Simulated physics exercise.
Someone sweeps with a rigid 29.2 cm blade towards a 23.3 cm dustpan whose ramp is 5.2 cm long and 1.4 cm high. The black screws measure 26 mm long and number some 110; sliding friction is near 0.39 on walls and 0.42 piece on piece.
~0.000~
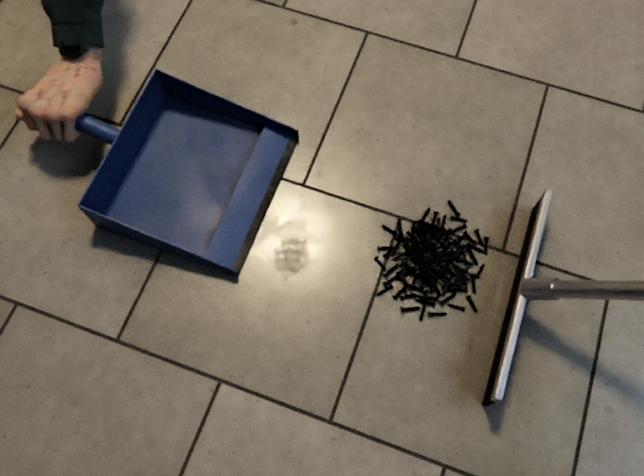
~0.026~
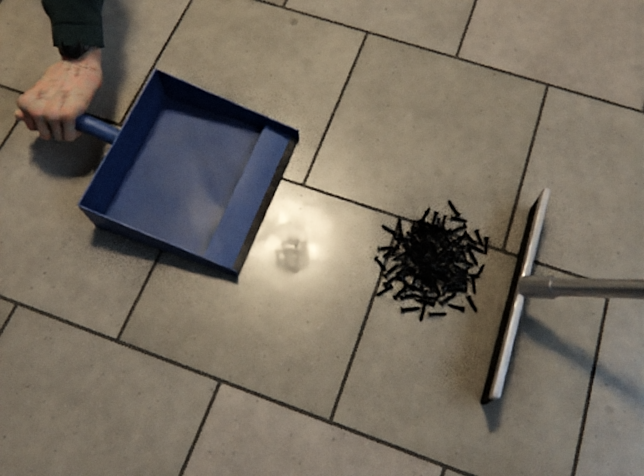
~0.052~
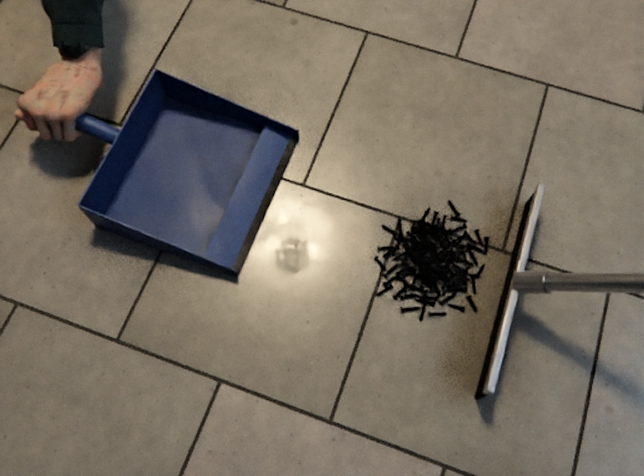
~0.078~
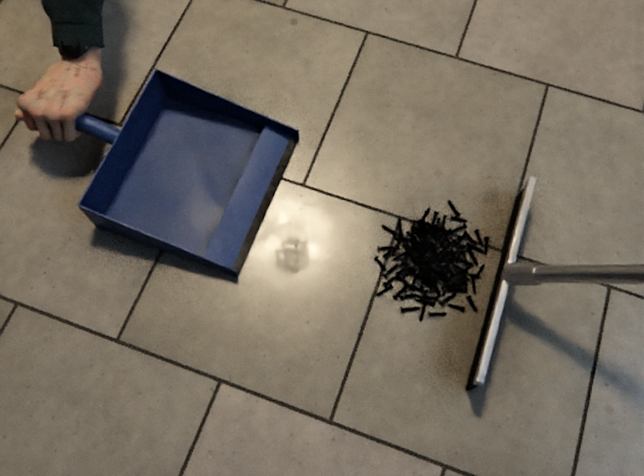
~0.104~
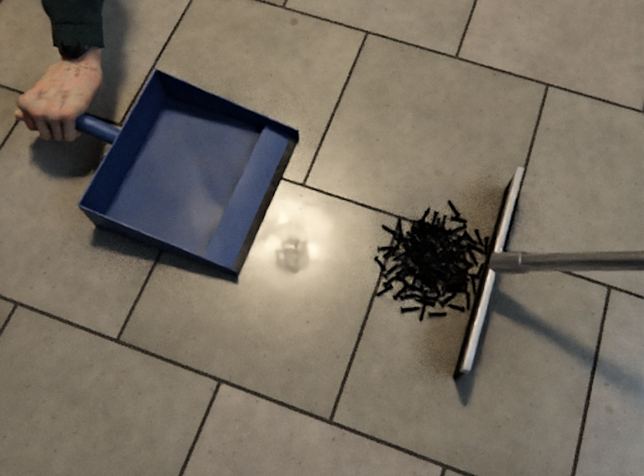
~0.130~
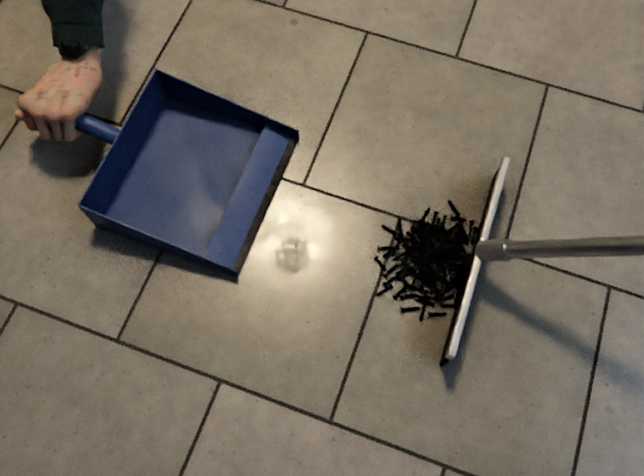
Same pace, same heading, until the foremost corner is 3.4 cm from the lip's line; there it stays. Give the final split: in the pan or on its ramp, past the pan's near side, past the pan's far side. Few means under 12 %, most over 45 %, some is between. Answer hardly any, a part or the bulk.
Pan a part, near side hardly any, far side a part.
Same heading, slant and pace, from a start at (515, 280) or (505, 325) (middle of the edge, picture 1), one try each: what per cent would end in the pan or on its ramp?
About 20 and 25 per cent.
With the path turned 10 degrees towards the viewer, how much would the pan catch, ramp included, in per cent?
It would be near 30 per cent.
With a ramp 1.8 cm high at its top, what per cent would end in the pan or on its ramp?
It would be near 20 per cent.
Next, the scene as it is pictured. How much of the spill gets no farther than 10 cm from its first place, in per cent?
About 0 per cent.
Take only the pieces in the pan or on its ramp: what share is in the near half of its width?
Some 10 per cent.
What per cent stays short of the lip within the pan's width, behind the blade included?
Roughly 55 per cent.
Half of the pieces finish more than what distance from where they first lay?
About 26 cm.
Then, at 0.30 s, middle of the blade 16 cm from the lip; 0 % over the lip, far side 5 %, near side 0 %.
After 0.41 s, middle of the blade 7 cm from the lip; 0 % over the lip, far side 15 %, near side 0 %.
After 0.65 s, middle of the blade 3 cm from the lip; 25 % over the lip, far side 25 %, near side 0 %.
By 1.3 s all is still; pan 25 %, near side 0 %, far side 20 %, in front of the lip or behind the blade 55 %.
